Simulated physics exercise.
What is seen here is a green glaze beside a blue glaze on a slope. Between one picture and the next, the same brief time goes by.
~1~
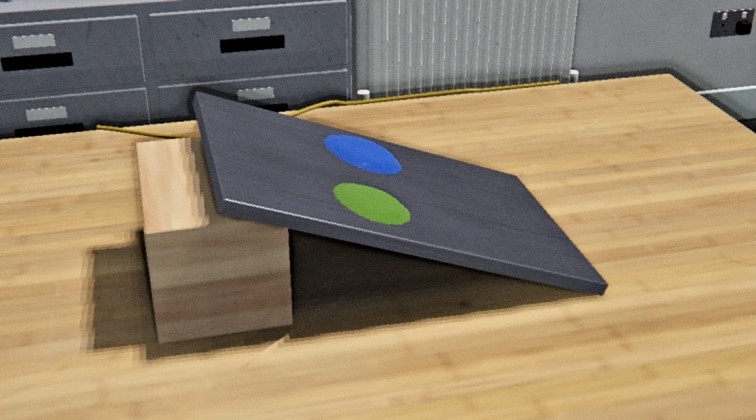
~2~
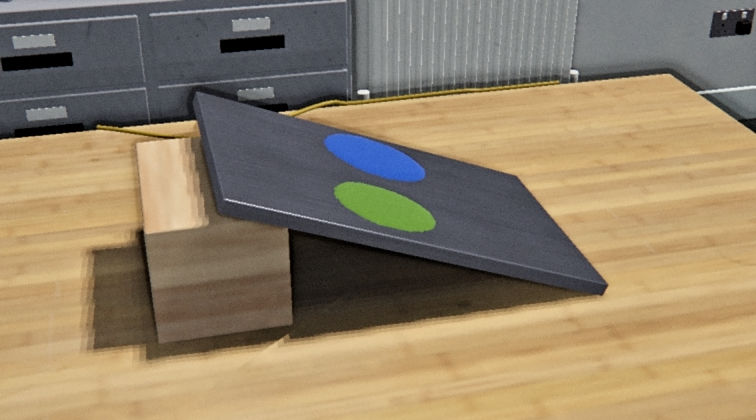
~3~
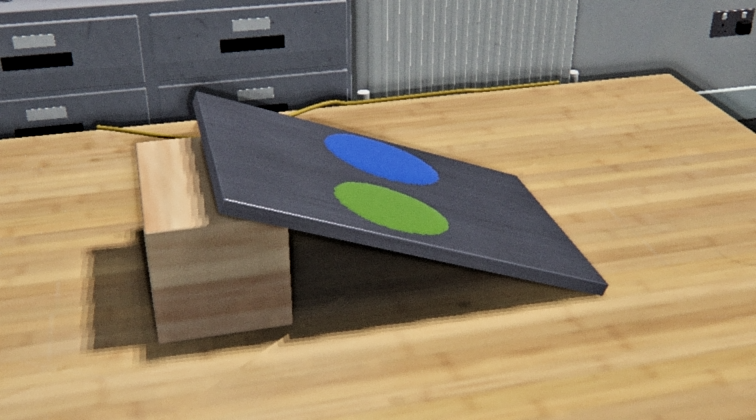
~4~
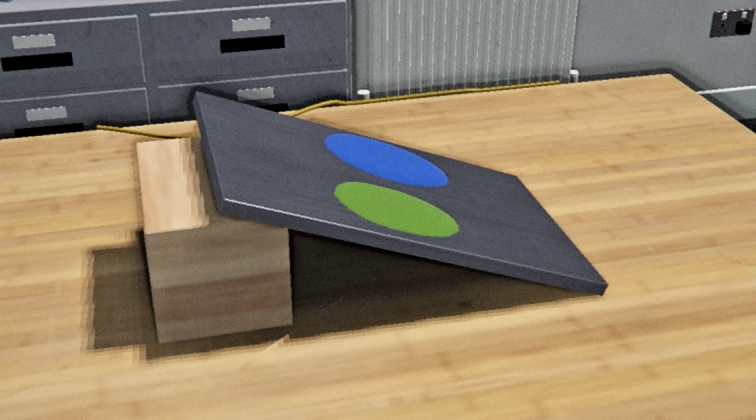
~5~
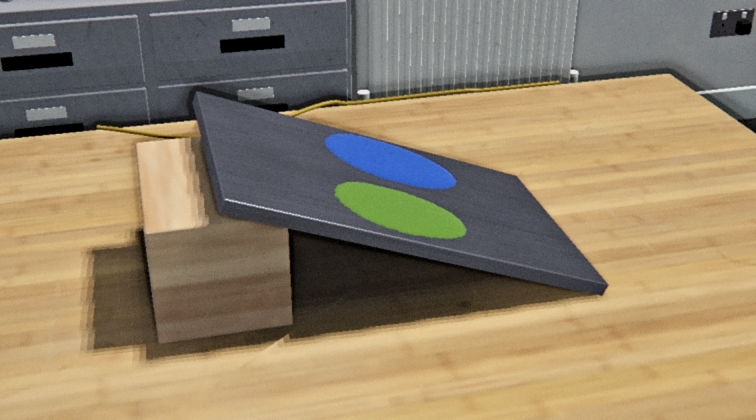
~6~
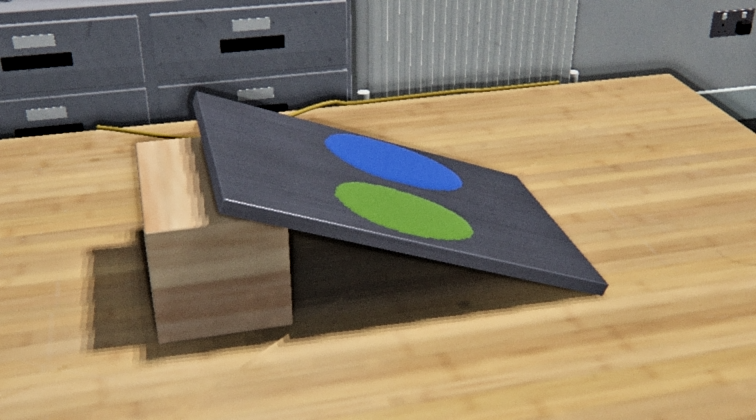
Green and blue glaze patches stretch slowly down a dark sloped board, side by side.
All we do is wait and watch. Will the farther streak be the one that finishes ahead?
Yes, the farther streak finishes ahead.
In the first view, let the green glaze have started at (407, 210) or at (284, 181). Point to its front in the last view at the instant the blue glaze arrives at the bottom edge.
(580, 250) first, then (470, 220).
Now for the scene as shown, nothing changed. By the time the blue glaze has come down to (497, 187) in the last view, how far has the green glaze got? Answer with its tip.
Its tip should sit close to (510, 234) in the last picture.
A moment on, the green glaze is three quarters of the way down; the blue glaze is close to the edge.
When it is over, the green glaze is close to the edge; the blue glaze is at the low edge.
